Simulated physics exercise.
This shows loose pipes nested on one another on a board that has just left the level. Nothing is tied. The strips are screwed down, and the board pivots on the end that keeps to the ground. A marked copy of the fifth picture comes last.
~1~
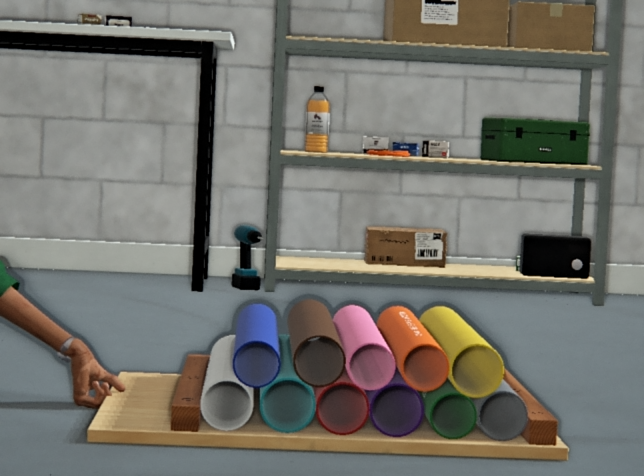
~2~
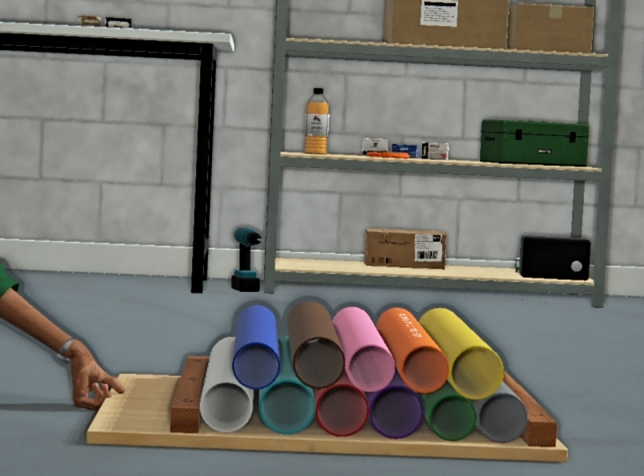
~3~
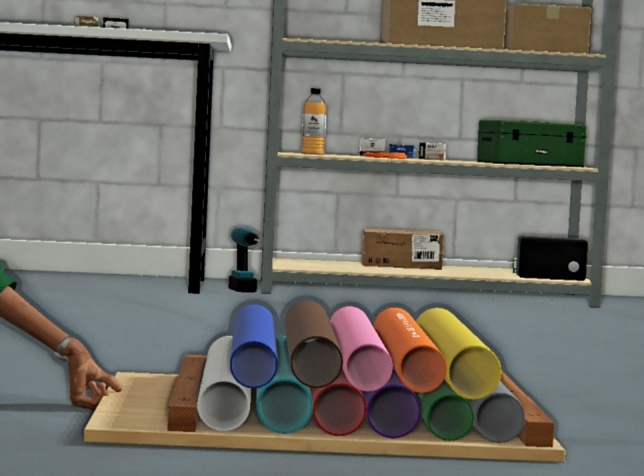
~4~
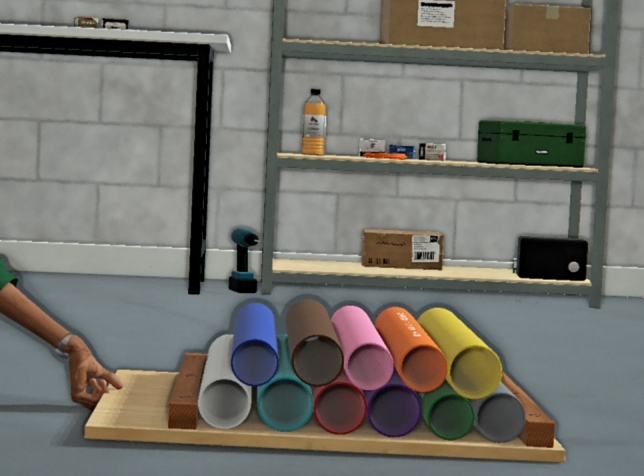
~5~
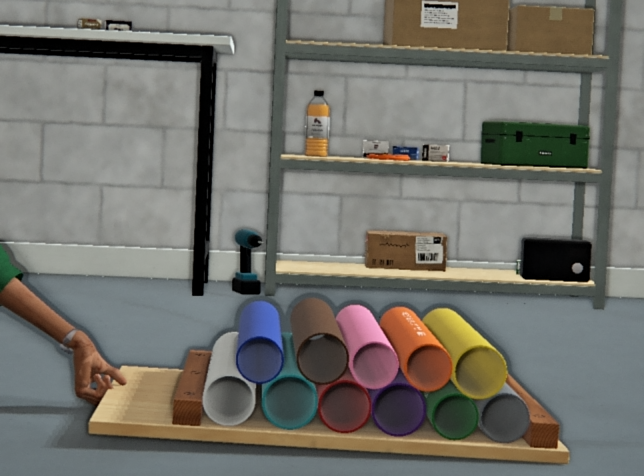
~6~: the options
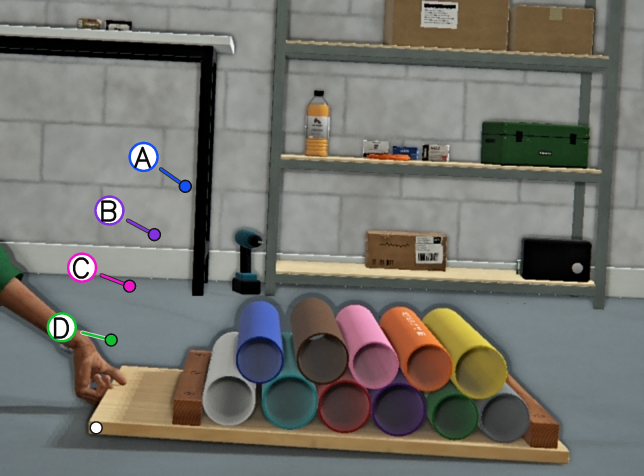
To begin with, a hand at the left end of a wooden board steadies it under two rows of colourful pipes nested between brown strips, with garage shelves behind. The view wobbles slightly as the hand raises that end very slightly, and the pipes keep their places against one another.
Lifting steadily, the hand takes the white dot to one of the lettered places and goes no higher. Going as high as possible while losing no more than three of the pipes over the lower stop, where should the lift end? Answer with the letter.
B is the limit.
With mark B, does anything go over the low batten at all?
Yes.
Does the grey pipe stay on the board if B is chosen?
Yes, with B.
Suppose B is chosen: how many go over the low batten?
The count is two.
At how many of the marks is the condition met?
The number is three.
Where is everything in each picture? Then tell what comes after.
Brown pipe (319, 361); yellow pipe (477, 370), in the first picture.
Yellow pipe (476, 372); pink pipe (371, 368), in the second picture.
Board (320, 402); white pipe (224, 405); turquoise pipe (285, 406); green pipe (450, 417), in the third picture.
Board (320, 400); white pipe (225, 402); turquoise pipe (285, 404), in the fourth picture.
Board (325, 399); white pipe (229, 399); turquoise pipe (290, 402), in the fifth picture.
On the marked copy, A at (185, 186); B at (154, 235); C at (130, 286); D at (111, 340); the white dot at (96, 428).
Taking B. A third of the way, board at 16°.
Two thirds of the way, board at 26°.
When it is over, board at 26°, two over the low batten (yellow, orange).
As for the rest, A four over the low batten (brown, yellow, pink, orange); C one over the low batten (yellow); D one over the low batten (yellow).
